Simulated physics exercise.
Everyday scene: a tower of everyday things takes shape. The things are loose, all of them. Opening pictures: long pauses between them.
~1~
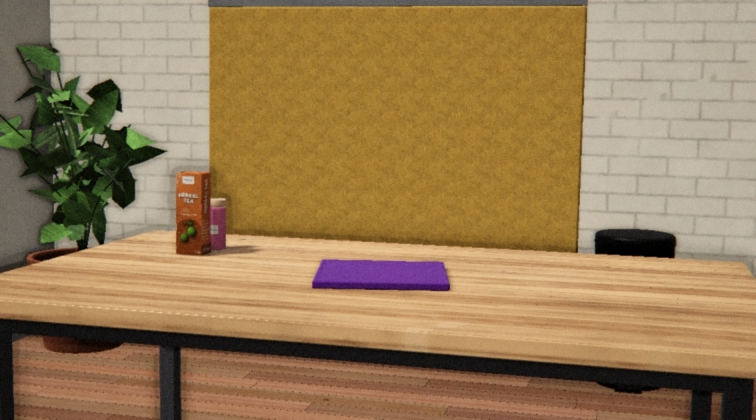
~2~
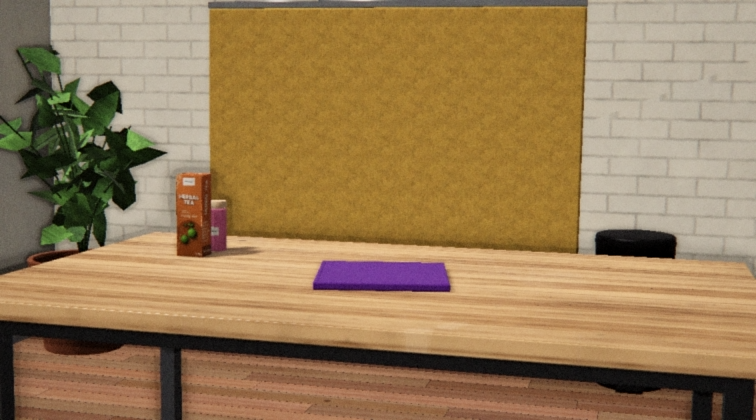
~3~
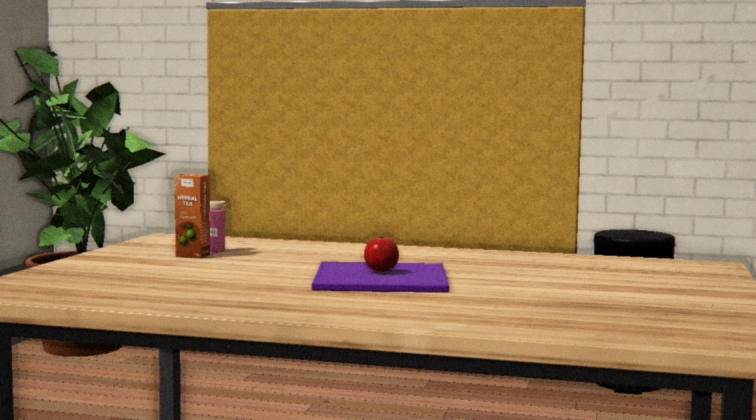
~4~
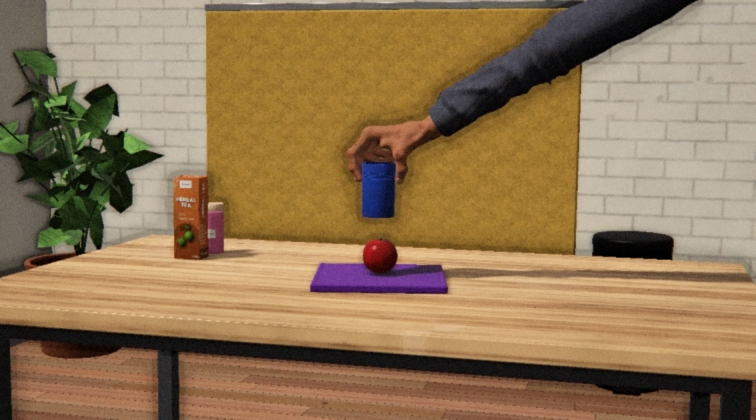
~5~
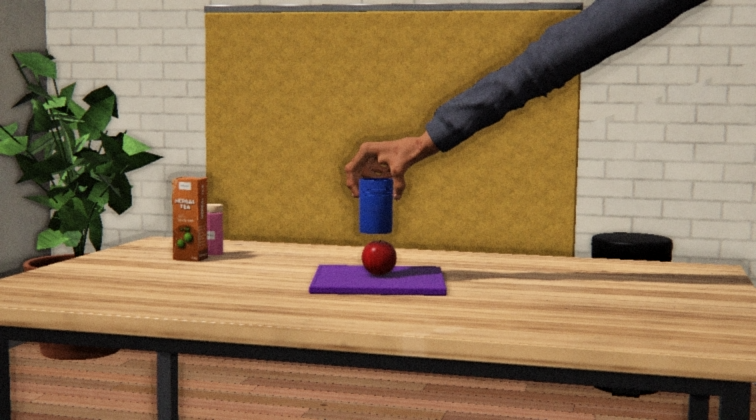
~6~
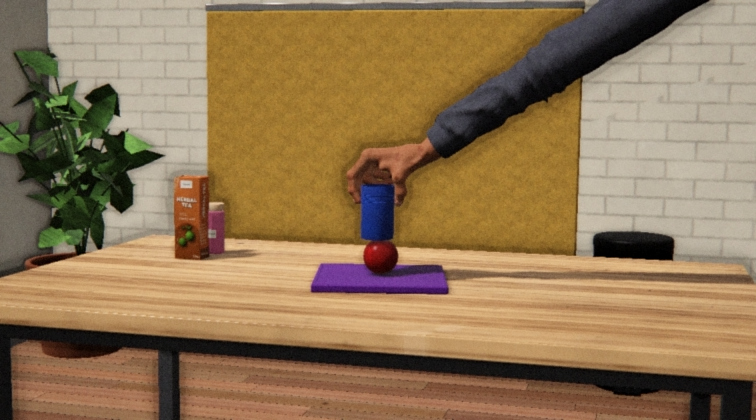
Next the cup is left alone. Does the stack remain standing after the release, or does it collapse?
The stack collapses.
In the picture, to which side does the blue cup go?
It heads leftwards.
Then, 0.40 s on from there, blue cup turned 54° from how it was put near (353, 220).
Then, 0.50 s on from there, blue cup now fallen.
In the end, fallen, blue cup; the other 4 unmoved. At the end, from the last picture's camera, blue cup near (326, 256). The pile loses its balance.
